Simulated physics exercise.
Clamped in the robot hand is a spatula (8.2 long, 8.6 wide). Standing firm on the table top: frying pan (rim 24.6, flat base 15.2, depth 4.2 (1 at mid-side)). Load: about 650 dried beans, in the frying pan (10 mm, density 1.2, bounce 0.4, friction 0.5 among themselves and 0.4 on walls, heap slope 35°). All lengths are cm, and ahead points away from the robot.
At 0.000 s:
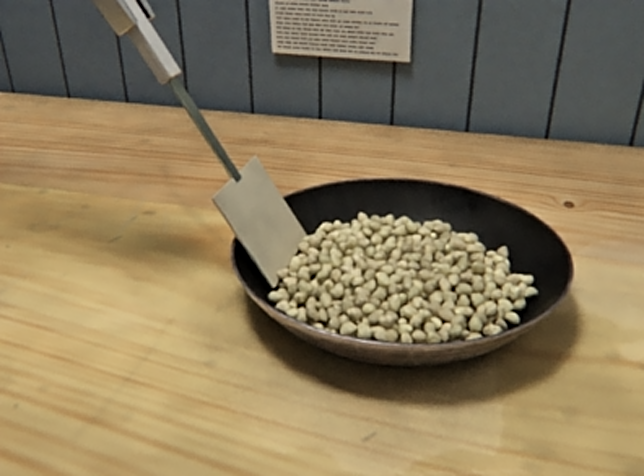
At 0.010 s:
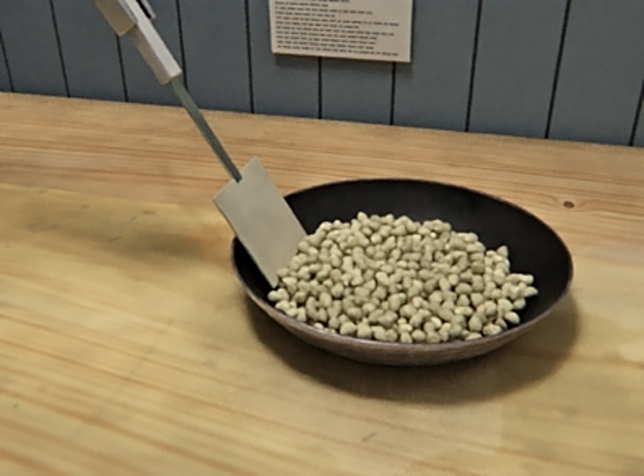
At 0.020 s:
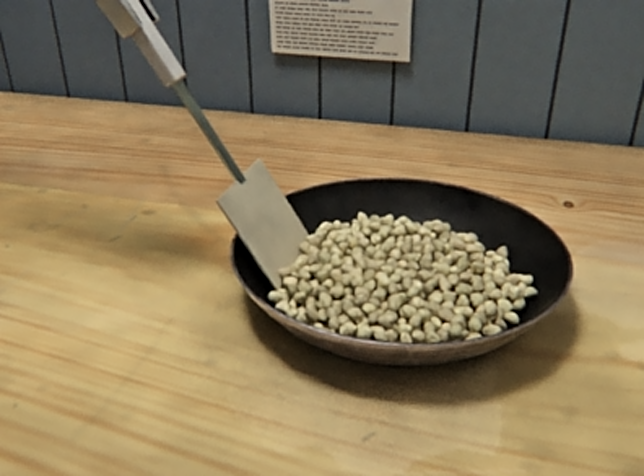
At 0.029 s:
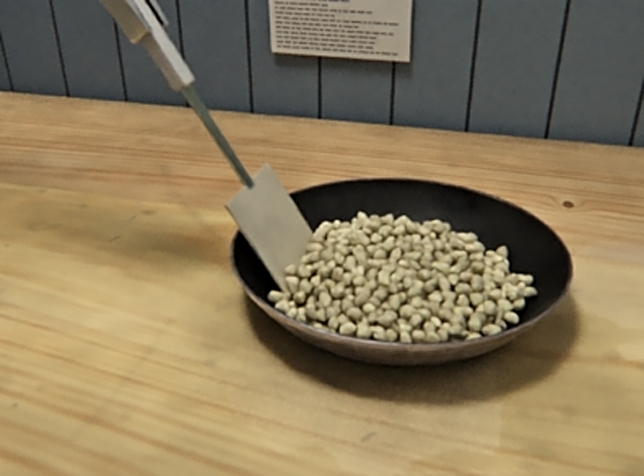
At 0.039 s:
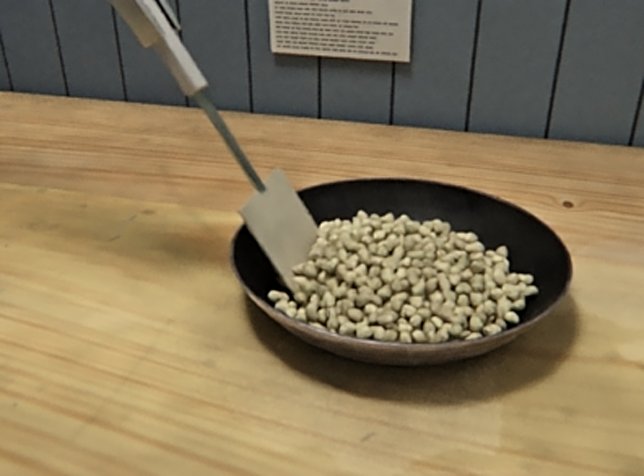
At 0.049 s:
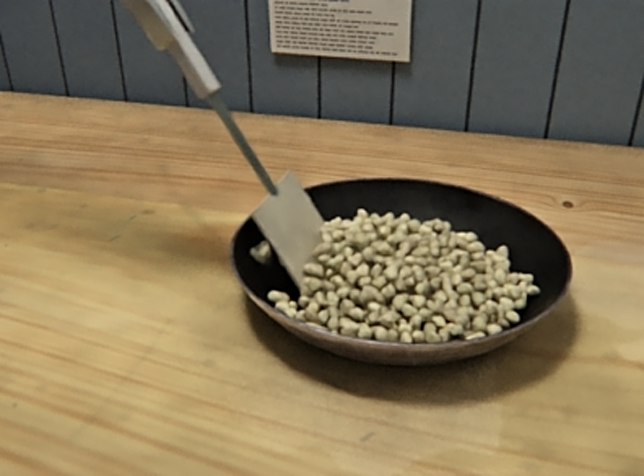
The clip opens on a dark frying pan heaped with pale dried beans on a wooden table, a spatula held by a robot hand tilted against the left side of the heap. The spatula barely shifts at first, then slides slowly rightward into the beans, nudging those beside it while the pan stays still.
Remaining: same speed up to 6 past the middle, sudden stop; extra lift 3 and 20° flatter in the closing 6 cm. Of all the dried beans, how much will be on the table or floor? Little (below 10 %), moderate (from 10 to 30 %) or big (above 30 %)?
A moderate share, from 10 to 30 %, ends on the table or floor.
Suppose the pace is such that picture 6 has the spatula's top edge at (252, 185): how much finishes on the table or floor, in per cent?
About 0 per cent.
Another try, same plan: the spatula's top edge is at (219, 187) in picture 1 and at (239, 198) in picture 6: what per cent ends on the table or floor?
Some 0 per cent.
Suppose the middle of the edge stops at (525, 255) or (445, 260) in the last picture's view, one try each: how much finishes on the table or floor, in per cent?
Some 35 and 5 per cent.
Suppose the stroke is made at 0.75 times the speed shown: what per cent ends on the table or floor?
Some 5 per cent.
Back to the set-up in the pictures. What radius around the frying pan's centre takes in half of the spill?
Roughly 22 cm.
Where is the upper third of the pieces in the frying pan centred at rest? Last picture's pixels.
At about (510, 276).
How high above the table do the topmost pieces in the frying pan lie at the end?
Roughly 5.5 cm.
By 0.08 s, sloping 58°, highest piece 10 above the table; 644 in the frying pan, 3 on the blade or in flight.
By 0.12 s, sloping 51°, highest piece 15 above the table; 643 in the frying pan, 4 on the blade or in flight.
By 0.34 s, sloping 38°, highest piece 20 above the table; 554 in the frying pan, 90 on the table or floor, 3 on the blade or in flight.
By 1.39 s, sloping 38°, highest piece 5 above the table; 554 in the frying pan, 93 on the table or floor.
Final count, 554 in the frying pan, 93 on the table or floor. That is 14 % on the table or floor.
